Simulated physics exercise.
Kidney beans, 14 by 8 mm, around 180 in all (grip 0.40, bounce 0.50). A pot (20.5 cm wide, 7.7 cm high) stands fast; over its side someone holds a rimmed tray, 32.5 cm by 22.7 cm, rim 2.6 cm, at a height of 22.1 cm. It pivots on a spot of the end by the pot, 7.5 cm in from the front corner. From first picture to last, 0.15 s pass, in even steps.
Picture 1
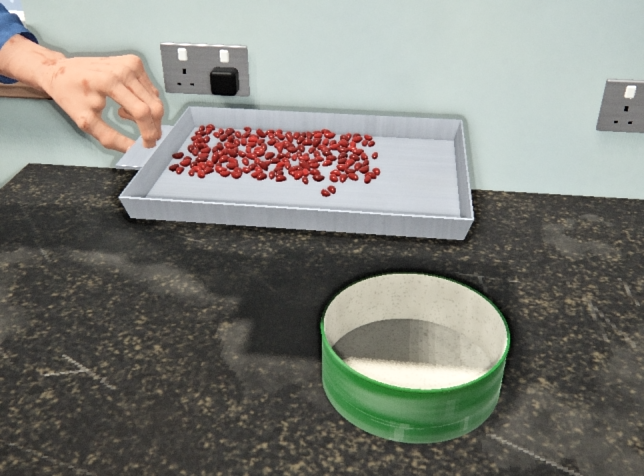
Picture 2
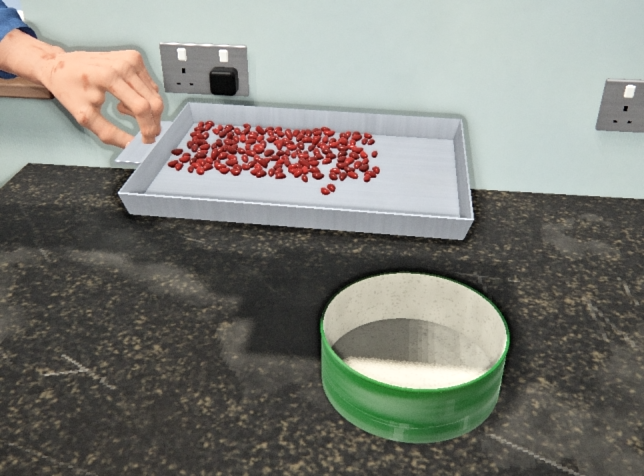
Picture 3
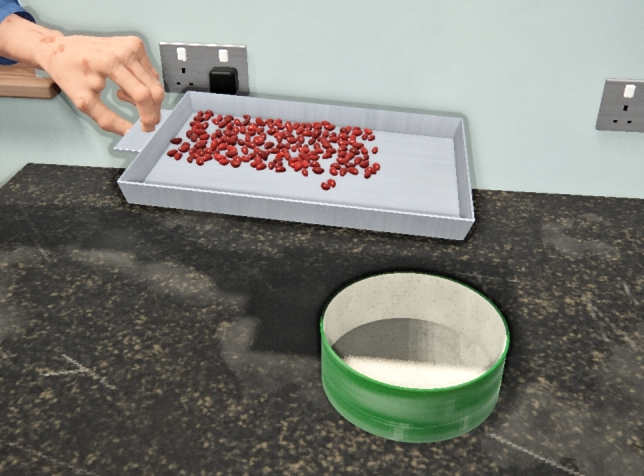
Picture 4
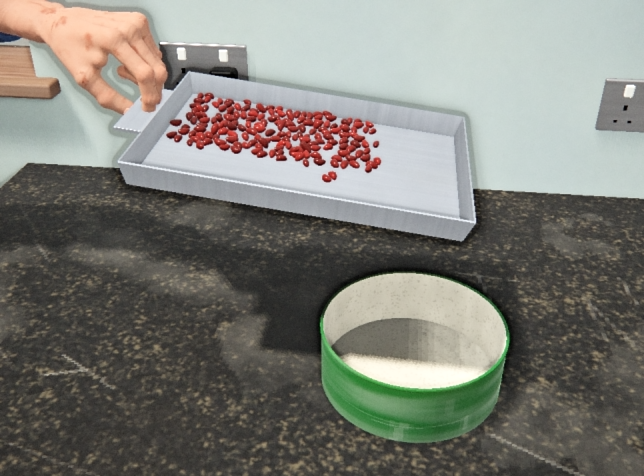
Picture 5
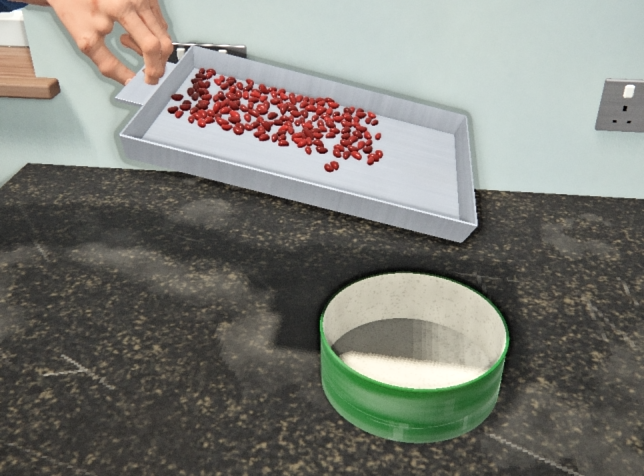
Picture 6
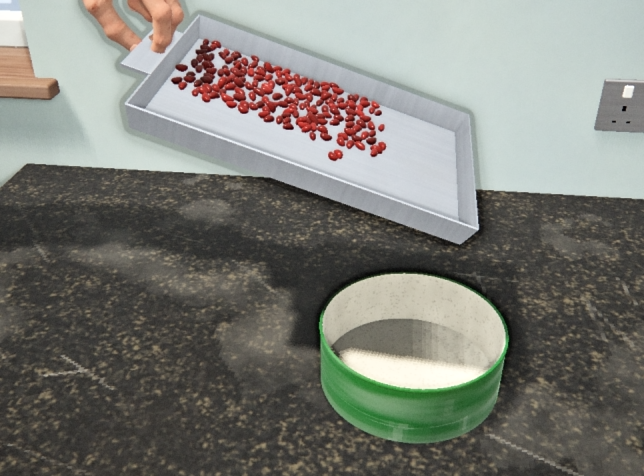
Red beans lying in a grey tray as a hand lifts its left end, steepening its slant above a green-sided round pot.
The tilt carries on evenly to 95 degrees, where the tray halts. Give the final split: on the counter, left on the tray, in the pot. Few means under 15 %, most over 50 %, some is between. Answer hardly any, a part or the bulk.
Counter the bulk, tray hardly any, pot hardly any.
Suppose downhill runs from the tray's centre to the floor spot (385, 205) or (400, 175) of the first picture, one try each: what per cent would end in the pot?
Some 5 and 0 per cent.
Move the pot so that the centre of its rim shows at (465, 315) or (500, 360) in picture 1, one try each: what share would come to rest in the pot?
About 30 and 35 per cent.
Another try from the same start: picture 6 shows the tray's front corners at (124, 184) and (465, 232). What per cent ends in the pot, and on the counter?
Pot 60, counter 40.
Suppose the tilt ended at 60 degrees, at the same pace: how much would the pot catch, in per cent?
Then about 5 per cent.
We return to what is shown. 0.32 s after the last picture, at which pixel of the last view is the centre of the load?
Around (480, 83).
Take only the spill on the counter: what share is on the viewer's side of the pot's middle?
Roughly 50 per cent.
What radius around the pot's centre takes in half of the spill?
About 30 cm.
Then, 0.20 s after the last picture, tilt 60 degrees; the tray holds 100 %, the pot 0 %.
Then, 0.32 s after the last picture, tilt 84 degrees; the tray holds 100 %, the pot 0 %.
Then, 0.58 s after the last picture, tilt 95 degrees; the tray holds 0 %, the pot 5 %.
In the end, counter 95 %, tray 0 %, pot 5 %.
